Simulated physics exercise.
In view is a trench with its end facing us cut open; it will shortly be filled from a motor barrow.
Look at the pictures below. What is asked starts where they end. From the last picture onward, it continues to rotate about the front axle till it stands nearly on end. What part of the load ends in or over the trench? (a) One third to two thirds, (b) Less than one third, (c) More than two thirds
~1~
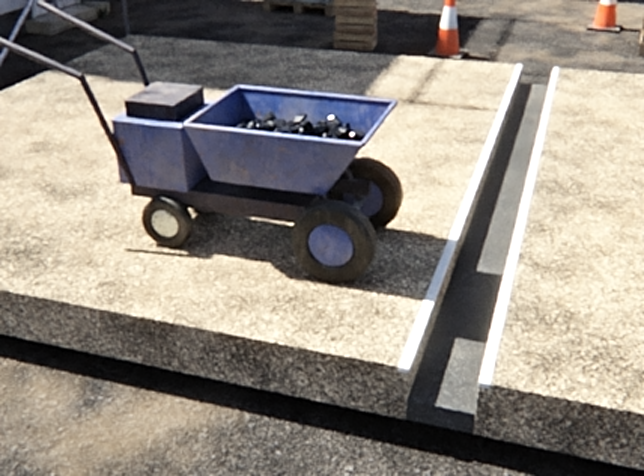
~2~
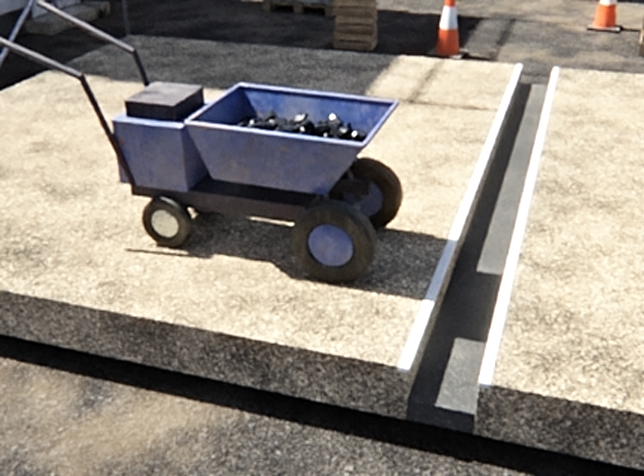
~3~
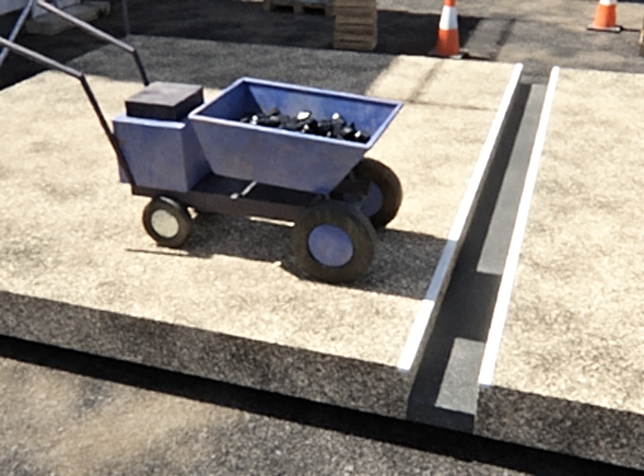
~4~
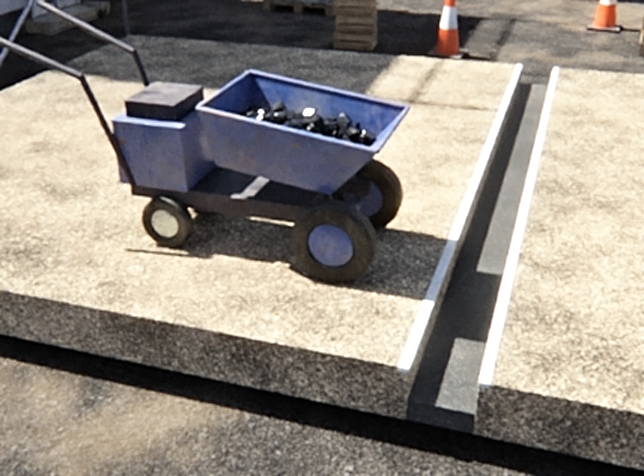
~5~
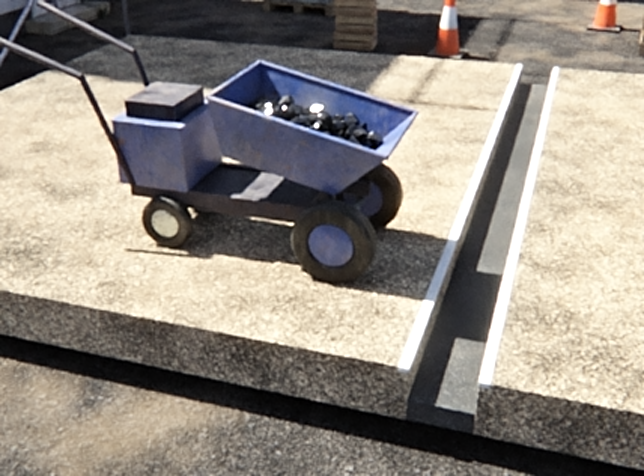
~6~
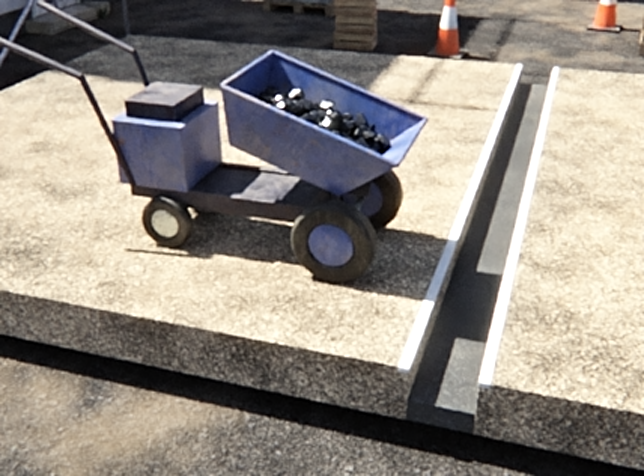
The answer is c.
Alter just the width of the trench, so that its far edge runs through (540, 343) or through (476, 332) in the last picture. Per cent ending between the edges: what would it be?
In order: 100 per cent, then 60 per cent.
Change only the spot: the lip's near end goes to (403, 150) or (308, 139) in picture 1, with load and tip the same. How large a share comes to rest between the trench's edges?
From the first spot you get 40 percent, and from the second 60 percent.
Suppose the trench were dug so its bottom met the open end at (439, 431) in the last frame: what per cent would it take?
Roughly 90 in a hundred.
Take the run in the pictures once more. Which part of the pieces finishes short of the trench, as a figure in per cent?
Result: Some 0 % of the load.
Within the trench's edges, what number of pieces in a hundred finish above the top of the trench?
My guess is some 10 per cent.
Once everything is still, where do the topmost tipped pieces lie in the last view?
Summit in the final view: Around (519, 277).
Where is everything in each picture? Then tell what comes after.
Lip of the skip near (362, 145), level; top of the load near (288, 135), lumps of coal; first edge of the trench near (421, 322); far edge near (495, 335), the trench over half as wide as the skip, and about half as deep as wide, in the first picture.
Lip of the skip near (364, 146), level; top of the load near (289, 134), in the second picture.
Lip of the skip near (369, 148), tipped barely; top of the load near (278, 133), in the third picture.
Lip of the skip near (377, 152), tipped a little; top of the load near (271, 121), in the fourth picture.
Lip of the skip near (386, 158), tipped a little; top of the load near (268, 115), in the fifth picture.
Lip of the skip near (397, 165), tipped clearly; top of the load near (278, 108); first edge of the trench near (421, 322); far edge near (495, 335), in the sixth picture.
Shortly afterwards, skip tipped steeply; the whole lot in the skip.
Next, skip tipped right over; all but a few in the skip; a little in or heaped over the trench; only a few falling.
Some moments later, skip tipped right over; near a quarter in the skip; near two thirds in or heaped over the trench; near a quarter beyond it.
In the end, skip tipped right over; the bulk in or heaped over the trench; near a quarter beyond it.
